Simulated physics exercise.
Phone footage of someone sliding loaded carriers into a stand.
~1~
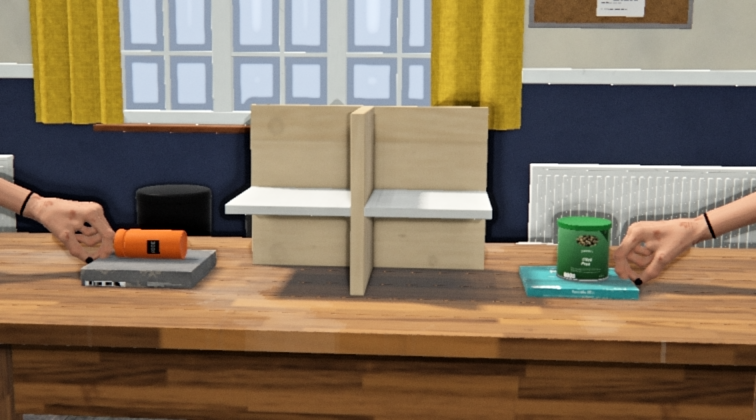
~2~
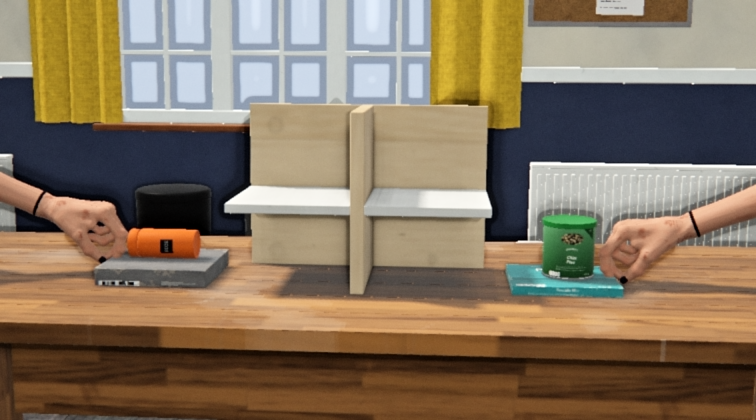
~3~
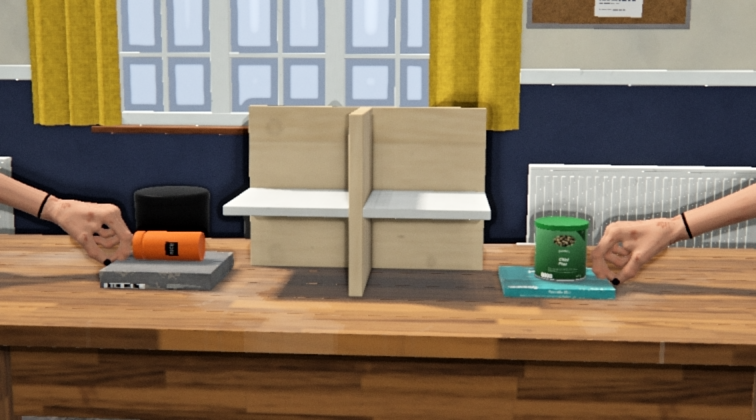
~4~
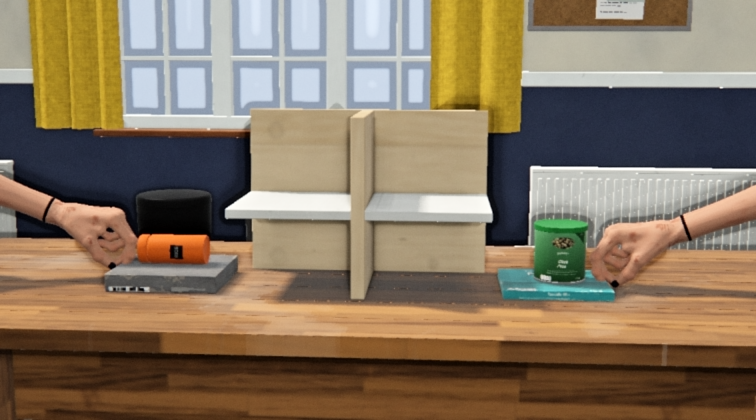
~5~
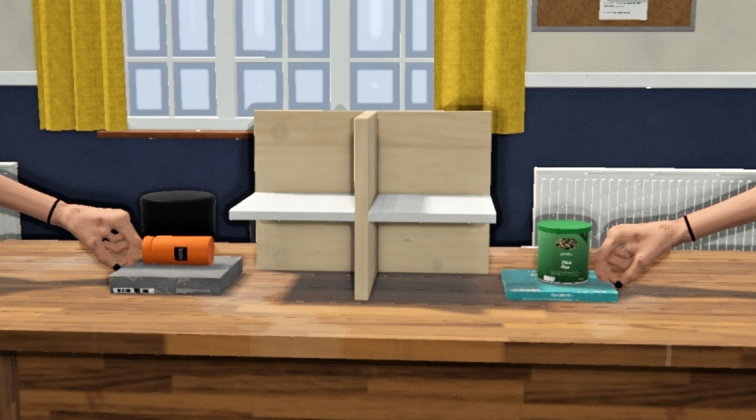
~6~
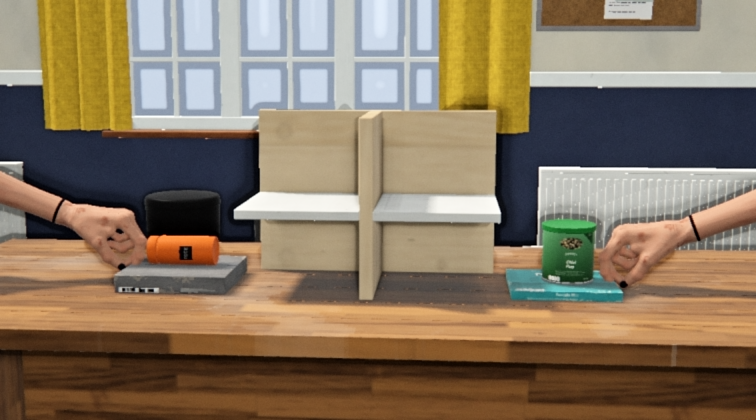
Two hands sliding a grey box carrying an orange shaker and a turquoise box carrying a green pot slightly across a wooden table.
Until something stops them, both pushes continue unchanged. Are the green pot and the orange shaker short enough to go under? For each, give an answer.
The green pot: Yes, it goes under; the orange shaker: Yes, it goes under.
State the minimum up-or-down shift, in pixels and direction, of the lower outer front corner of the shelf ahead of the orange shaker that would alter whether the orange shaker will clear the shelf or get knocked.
Move it down by around 28 pixels.
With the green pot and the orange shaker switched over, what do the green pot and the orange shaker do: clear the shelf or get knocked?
Green pot: Goes under; orange shaker: Goes under.
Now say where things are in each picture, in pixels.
The first picture shows hands sliding the things forward; green pot (584, 249); orange shaker (151, 244); shelf (363, 196).
The second picture shows hands sliding the things forward; orange shaker (164, 244); turquoise box (561, 280).
The third picture shows hands sliding the things forward; green pot (561, 249); grey box (170, 269).
The fourth picture shows hands sliding the things forward; orange shaker (174, 249); shelf (363, 200).
The fifth picture shows hands sliding the things forward; green pot (564, 252); turquoise box (557, 285).
The sixth picture shows hands sliding the things forward; green pot (568, 252); orange shaker (184, 250); grey box (184, 274).
Then, 0.74 s after the last picture, green pot riding along near (526, 252); orange shaker riding along near (214, 251).
Then, 1.40 s after the last picture, green pot riding along near (478, 251); orange shaker riding along near (256, 252).
At rest, the green pot passes below, near (448, 251); the orange shaker passes below, near (301, 253).
